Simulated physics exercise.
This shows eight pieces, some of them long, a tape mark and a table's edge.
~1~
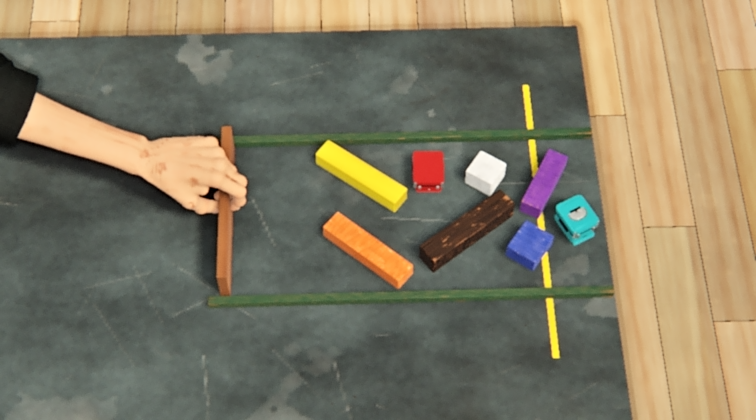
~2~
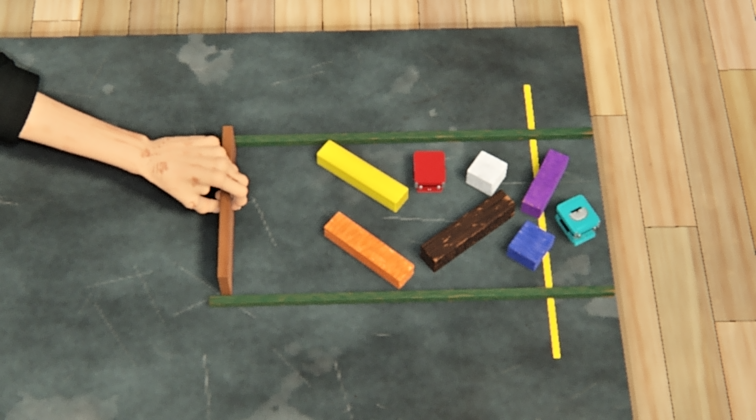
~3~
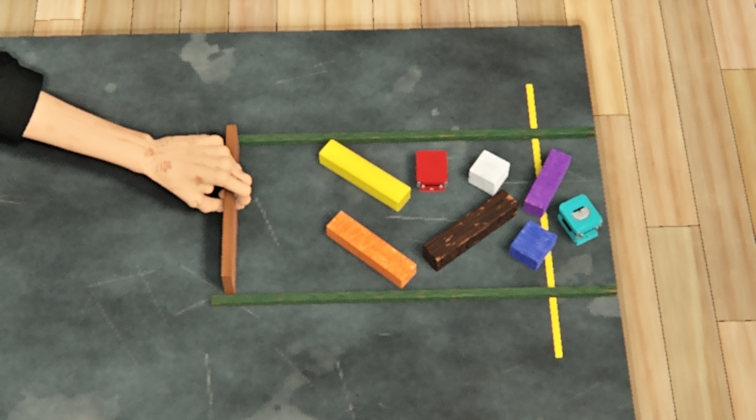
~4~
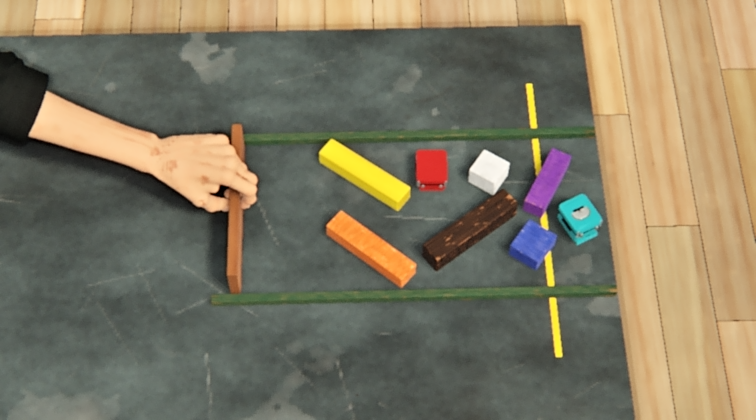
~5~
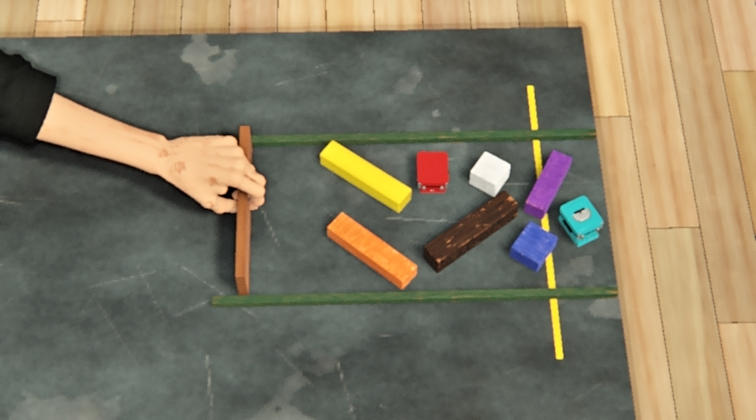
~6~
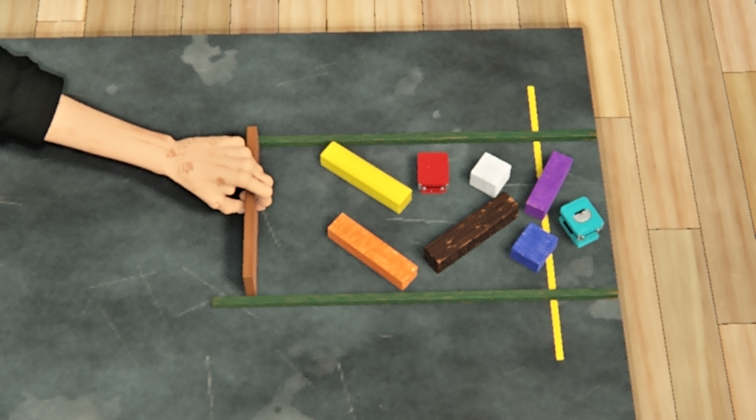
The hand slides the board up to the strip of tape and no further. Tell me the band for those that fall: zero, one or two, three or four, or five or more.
The number that fall off is three or four.
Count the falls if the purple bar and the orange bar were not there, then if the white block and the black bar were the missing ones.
Fallen: 2, and 2 in the other try.
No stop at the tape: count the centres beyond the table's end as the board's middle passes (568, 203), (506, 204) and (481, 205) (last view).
It would be 6, 1 and 0.
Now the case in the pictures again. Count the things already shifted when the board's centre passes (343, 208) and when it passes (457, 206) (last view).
At the one place 2, at the other 7.
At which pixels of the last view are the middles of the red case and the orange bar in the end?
The red case at (585, 163), the orange bar at (560, 246).
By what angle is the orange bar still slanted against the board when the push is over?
About 0°.
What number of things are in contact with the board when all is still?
The number is 2.
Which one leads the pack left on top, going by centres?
Foremost is the black bar.
Soon after, none off yet; turquoise case at rest near (580, 222); purple bar at rest near (549, 185); blue block at rest near (534, 247).
After that, none off yet; turquoise case at rest near (580, 222); purple bar displaced a little near (569, 169); blue block moving near (538, 249).
In the end, the number that fall off is three or four; gone, white block, blue block, purple bar and turquoise case.
